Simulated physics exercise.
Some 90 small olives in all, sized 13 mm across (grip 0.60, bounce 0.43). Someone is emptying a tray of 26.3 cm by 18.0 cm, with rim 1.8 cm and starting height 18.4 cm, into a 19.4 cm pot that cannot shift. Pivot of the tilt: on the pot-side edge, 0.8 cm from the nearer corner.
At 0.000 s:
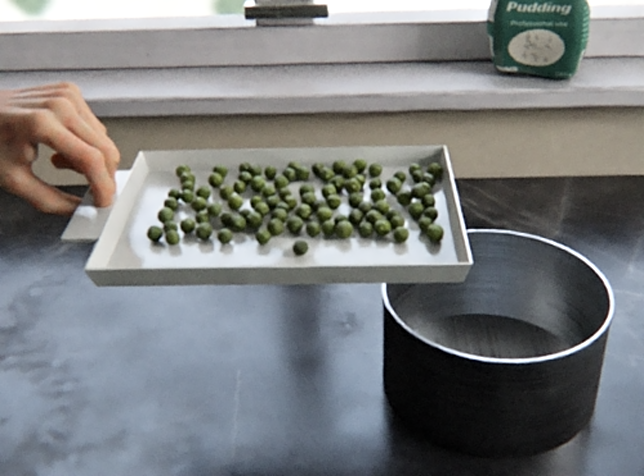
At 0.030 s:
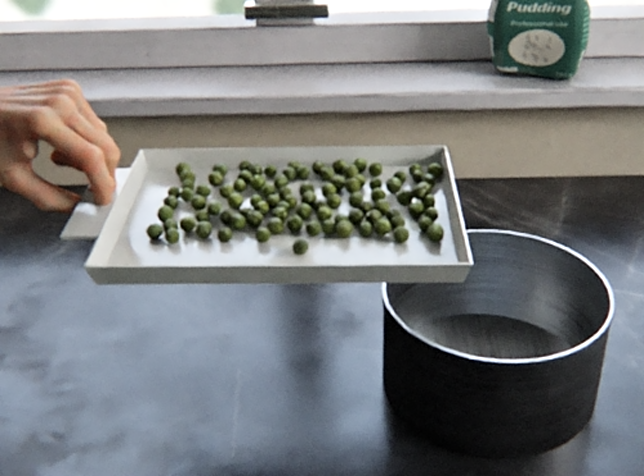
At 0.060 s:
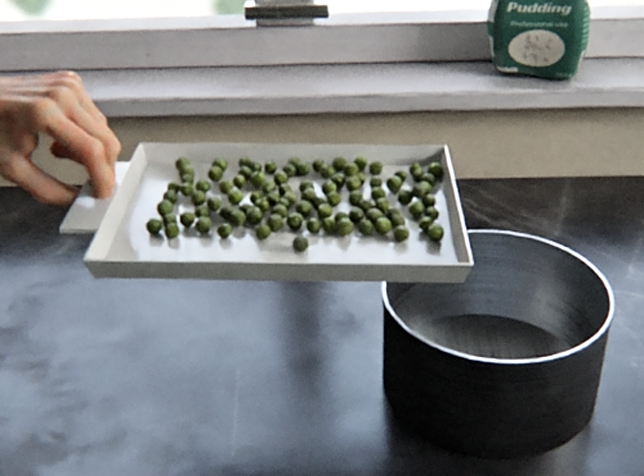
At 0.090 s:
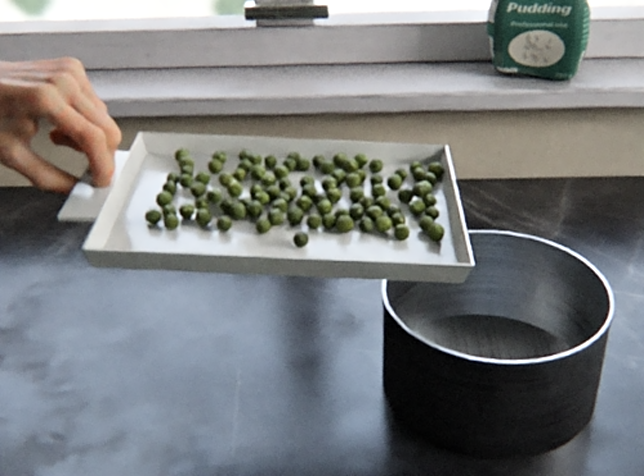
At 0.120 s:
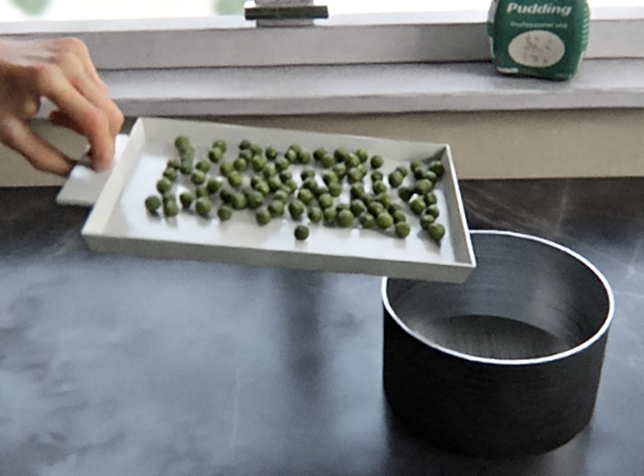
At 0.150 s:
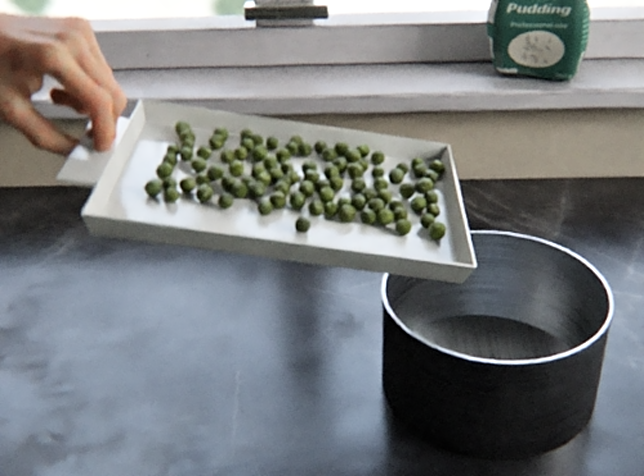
Hand raising the left end of a white tray of small green olives, tilting it rightward beside a black pot.
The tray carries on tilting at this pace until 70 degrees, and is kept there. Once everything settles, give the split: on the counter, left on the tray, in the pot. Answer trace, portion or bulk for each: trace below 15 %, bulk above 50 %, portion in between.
Counter: Trace. Tray: Bulk. Pot: Portion.
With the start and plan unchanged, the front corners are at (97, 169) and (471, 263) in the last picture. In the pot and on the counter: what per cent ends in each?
Pot 55; counter 10.
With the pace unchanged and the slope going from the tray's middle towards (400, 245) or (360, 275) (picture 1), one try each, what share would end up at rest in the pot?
Roughly 15 per cent on the first try and 0 per cent on the second.
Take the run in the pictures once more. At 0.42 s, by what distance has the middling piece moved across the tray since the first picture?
I'd say close to 3 centimetres.
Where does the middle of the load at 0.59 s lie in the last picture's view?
Close to pixel (440, 163).
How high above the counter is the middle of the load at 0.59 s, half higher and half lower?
I'd put it near 24 cm.
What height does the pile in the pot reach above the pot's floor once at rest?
Top level: Approx. 1.5 cm.
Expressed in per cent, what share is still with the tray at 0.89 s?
70%, roughly.
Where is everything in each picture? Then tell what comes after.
In the first picture, tray tilt 0 degrees, front corners at (93, 265) and (464, 260); middle of the pieces at (309, 201); pot at (496, 288).
In the second picture, tray tilt 0 degrees, front corners at (93, 263) and (464, 260); middle of the pieces at (309, 200).
In the third picture, tray tilt 2 degrees, front corners at (92, 256) and (465, 260); middle of the pieces at (309, 197).
In the fourth picture, tray tilt 4 degrees, front corners at (91, 245) and (465, 261), lowest corner right front; middle of the pieces at (310, 193).
In the fifth picture, tray tilt 7 degrees, front corners at (90, 229) and (467, 261), lowest corner right front; middle of the pieces at (310, 186).
In the sixth picture, tray tilt 10 degrees, front corners at (91, 210) and (468, 262), lowest corner right front; middle of the pieces at (312, 178); pot at (495, 289). The tray's pace is about 115 degrees a second.
Then, at 0.42 s, tilt 41 degrees; the tray holds 100 %, the pot 0 %.
After 0.59 s, tilt 60 degrees; the tray holds 100 %, the pot 0 %.
After 0.89 s, tilt 70 degrees; the tray holds 70 %, the pot 10 %.
In the end, at 1.7 s, counter 5 %, tray 65 %, pot 30 %.
